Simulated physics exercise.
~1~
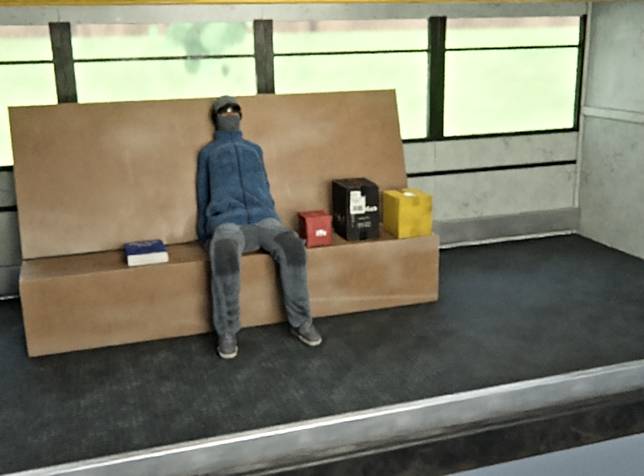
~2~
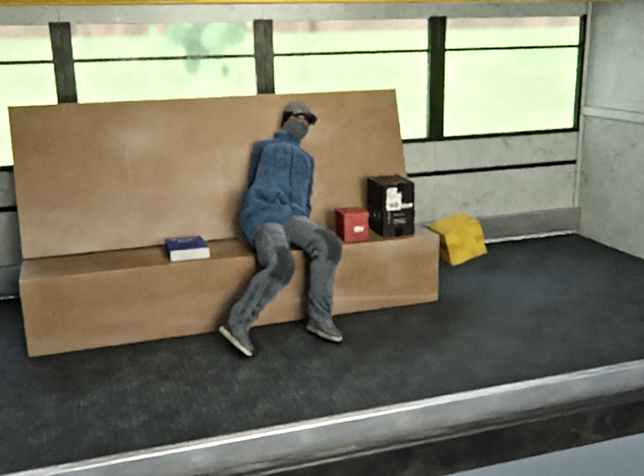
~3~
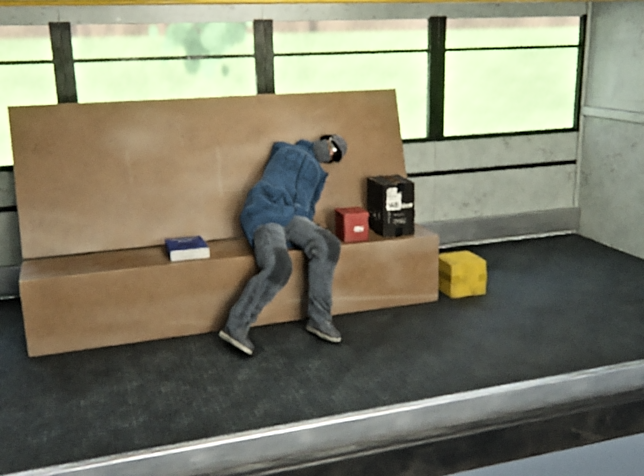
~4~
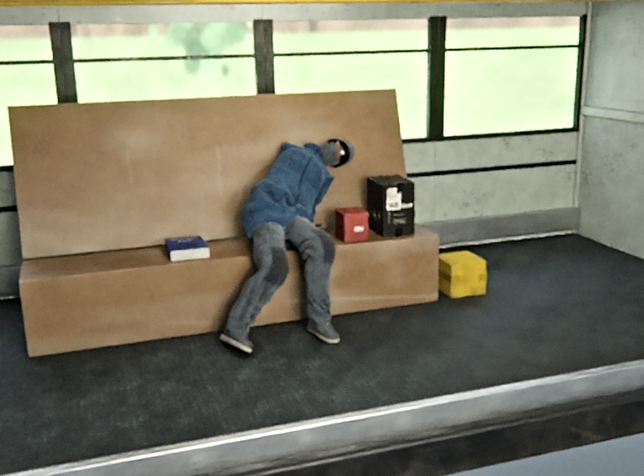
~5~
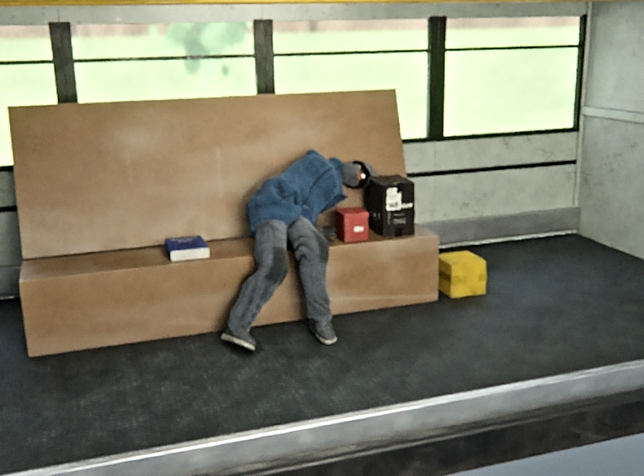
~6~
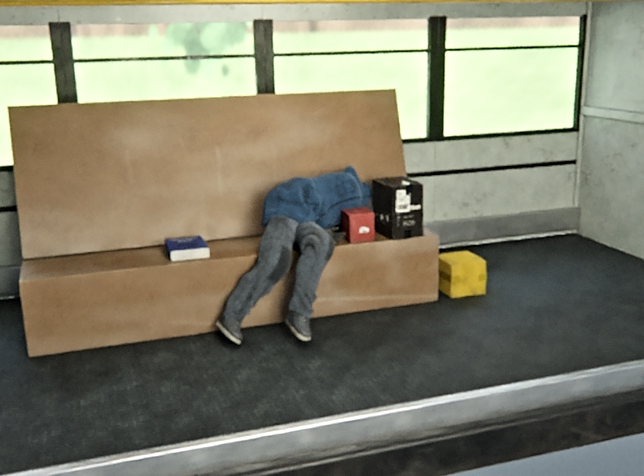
The video shows a limp person in a blue jacket on a long bench as the person, a blue book and several boxes shift right and a yellow box drops to the floor; the person slumps sideways against the black box, which stays on the seat beside the red one.
